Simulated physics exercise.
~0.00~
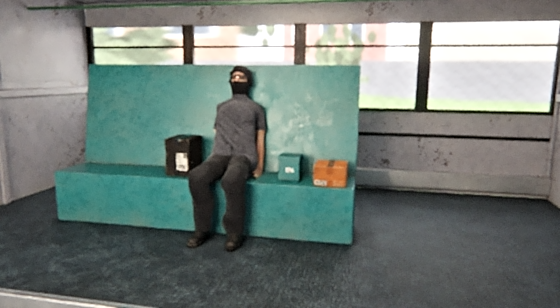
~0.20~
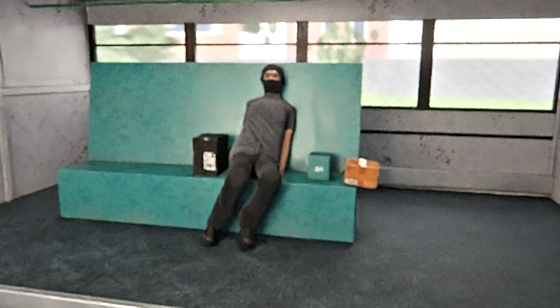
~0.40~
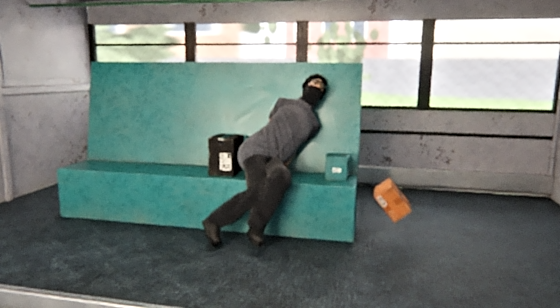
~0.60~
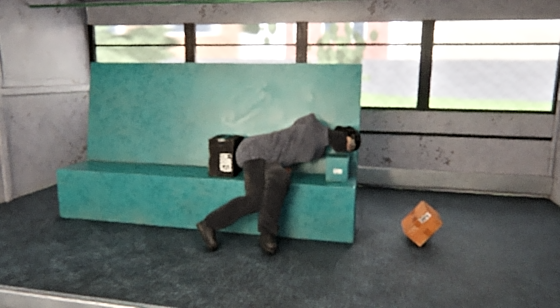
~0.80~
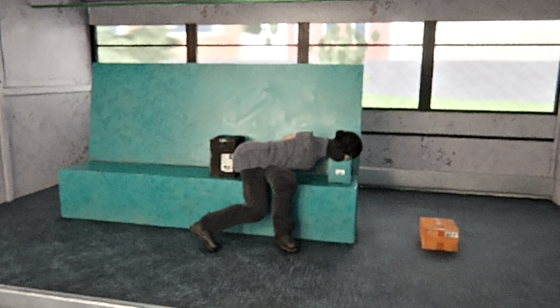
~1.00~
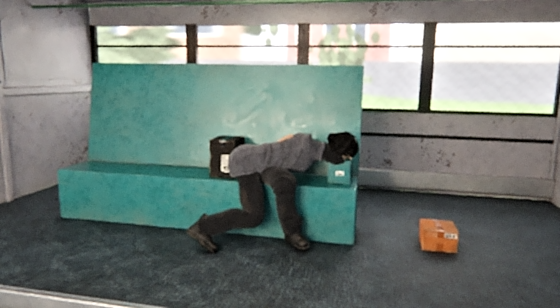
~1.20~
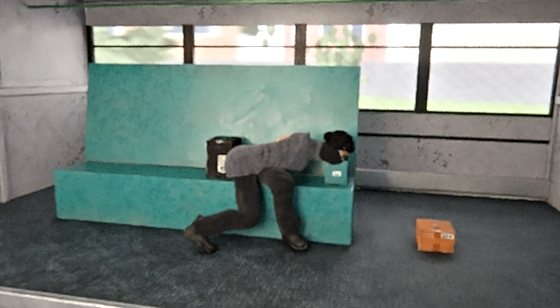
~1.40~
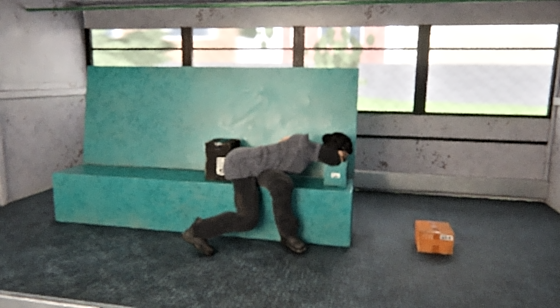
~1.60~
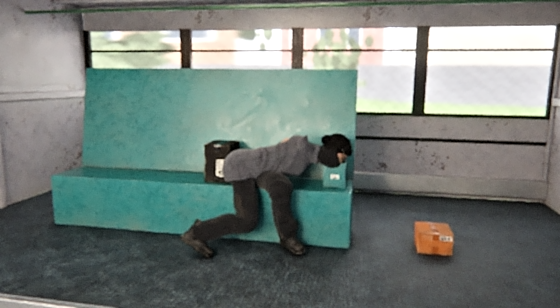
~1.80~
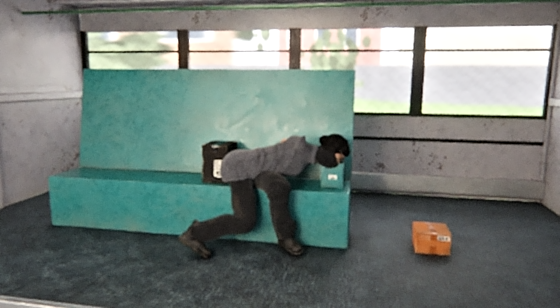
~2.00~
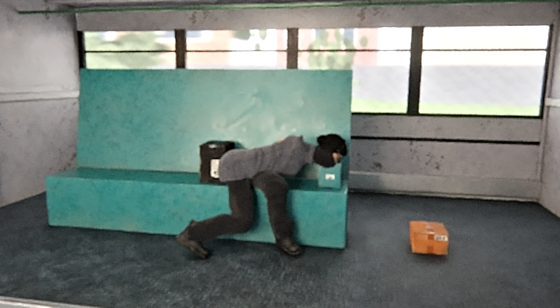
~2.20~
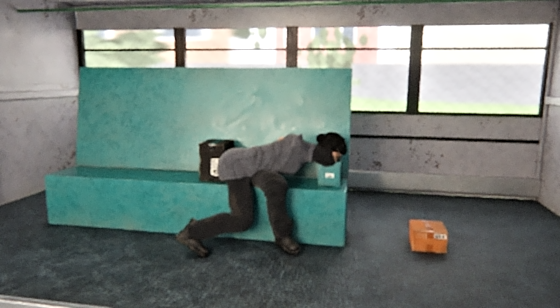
A limp figure in a dark face covering, gray shirt and dark trousers sits on a long teal bench in a gray rail car, seen from the front by a slightly swaying camera. A black pack stands to the left, with a teal tub and an orange carton to the right. The figure and luggage slide right, and the carton tips off the bench end, tumbling to the floor. The sleeper topples sideways, head dropping onto the tub. Finally, the hips remain on the seat, the pack and tub stay on the bench, and the carton lies still on the floor.
